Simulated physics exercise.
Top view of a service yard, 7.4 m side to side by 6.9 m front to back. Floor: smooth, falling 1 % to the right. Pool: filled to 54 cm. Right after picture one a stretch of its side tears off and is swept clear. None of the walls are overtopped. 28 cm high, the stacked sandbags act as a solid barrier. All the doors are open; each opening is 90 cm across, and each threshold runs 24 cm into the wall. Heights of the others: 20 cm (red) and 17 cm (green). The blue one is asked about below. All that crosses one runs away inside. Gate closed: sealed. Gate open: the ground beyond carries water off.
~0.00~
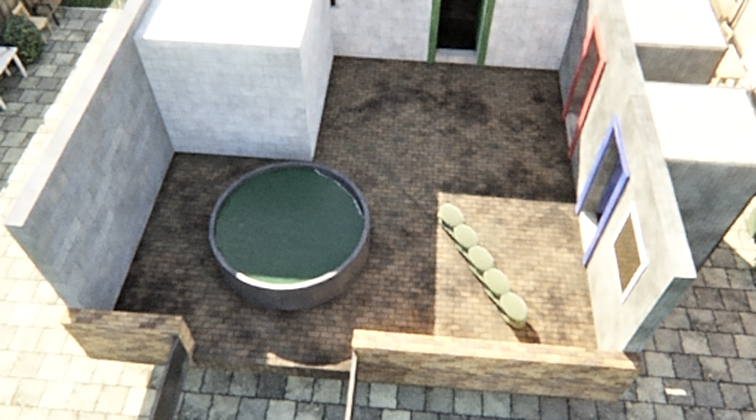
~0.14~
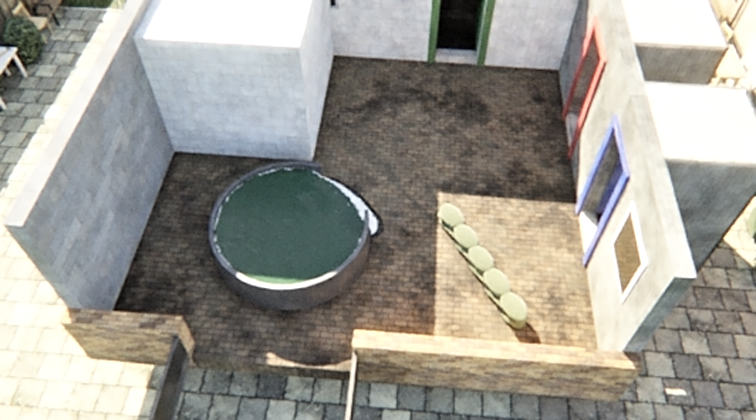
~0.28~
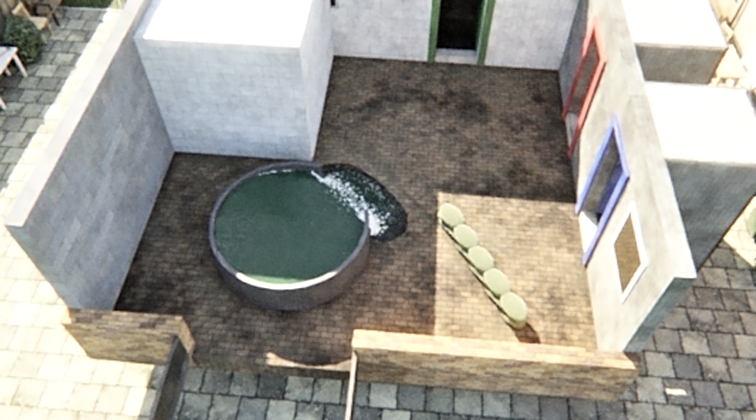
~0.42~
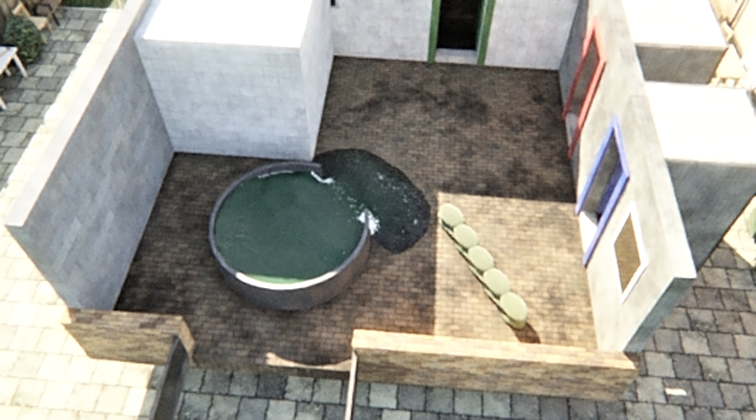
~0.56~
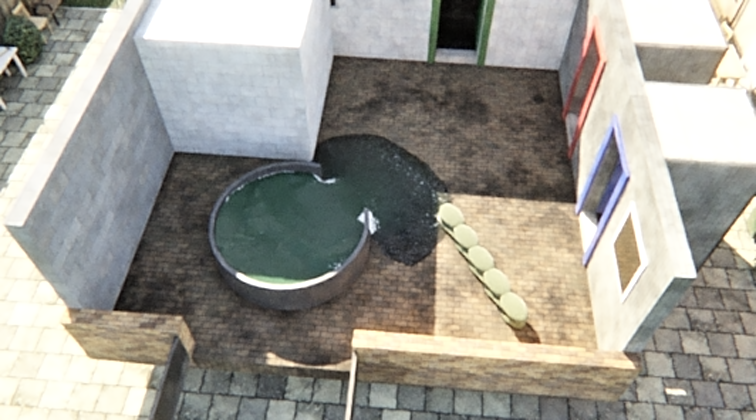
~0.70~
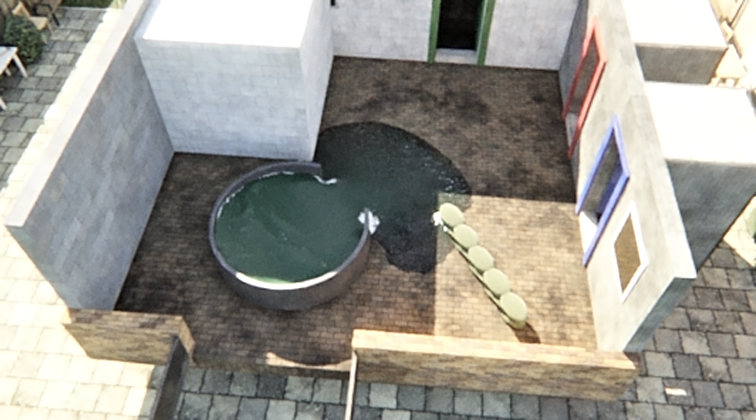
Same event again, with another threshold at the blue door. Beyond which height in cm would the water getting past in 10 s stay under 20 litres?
I would say 6.5 cm.
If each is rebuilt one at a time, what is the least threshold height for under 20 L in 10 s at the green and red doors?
About 12.5 cm at green and about 15 cm at red.
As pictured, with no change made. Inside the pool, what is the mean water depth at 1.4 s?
Average depth: Approx. 38 cm.
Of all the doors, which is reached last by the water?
It is the blue one.
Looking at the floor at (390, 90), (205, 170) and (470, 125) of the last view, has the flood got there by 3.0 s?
In turn: Under water, dry, flooded.
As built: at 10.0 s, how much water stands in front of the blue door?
Lab note: Depth approx. 11.0 cm.
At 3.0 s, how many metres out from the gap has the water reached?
About 5.6 m.
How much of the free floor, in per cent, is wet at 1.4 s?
I'd say near 30 percent.
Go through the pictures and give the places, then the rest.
In the first frame, still water, 54 cm deep, in the pool at (290, 223); the blue door at (599, 199) is dry.
In the second frame, the gap is on the far side, the front 0.3 m out at (378, 223); the back of the pool holds 54 cm.
In the third frame, the gap is on the far side, the front 0.7 m out at (400, 211); the back of the pool holds 54 cm.
In the fourth frame, water pours out on the far side and has run 1.2 m, to (421, 200); about 6 cm deep outside, 54 cm at the back.
In the fifth frame, the gap is on the far side, the front 1.6 m out at (435, 180); the back of the pool holds 54 cm.
In the sixth frame, the front is at (436, 153), 2.0 m from the gap on the far side; 5.3 m2 of floor is wet, 54 cm left at the back; the blue door at (599, 199), 4.0 m from the gap, is still 2.1 m from the nearest water.
After 1.4 s water covers 30 % of the floor, deepest (28 cm) near (352, 202); it has not reached the blue door.
After 3.0 s water covers 55 % of the floor, deepest (34 cm) near (560, 82); 5 cm at the blue door, 0 litres in over its 16 cm threshold.
After 10.0 s water covers 75 % of the floor, deepest (14 cm) near (557, 298); 11 cm at the blue door, 0 litres in over its 16 cm threshold.
At the blue door as built, the water arrived by 2.7 s and peaked near 11 cm at 10.0 s.
With a threshold of 5.5 cm, 29 litres would have come in within the 10 s; with 7.5 cm, 11 litres. So under 20 litres takes about 6.5 cm.
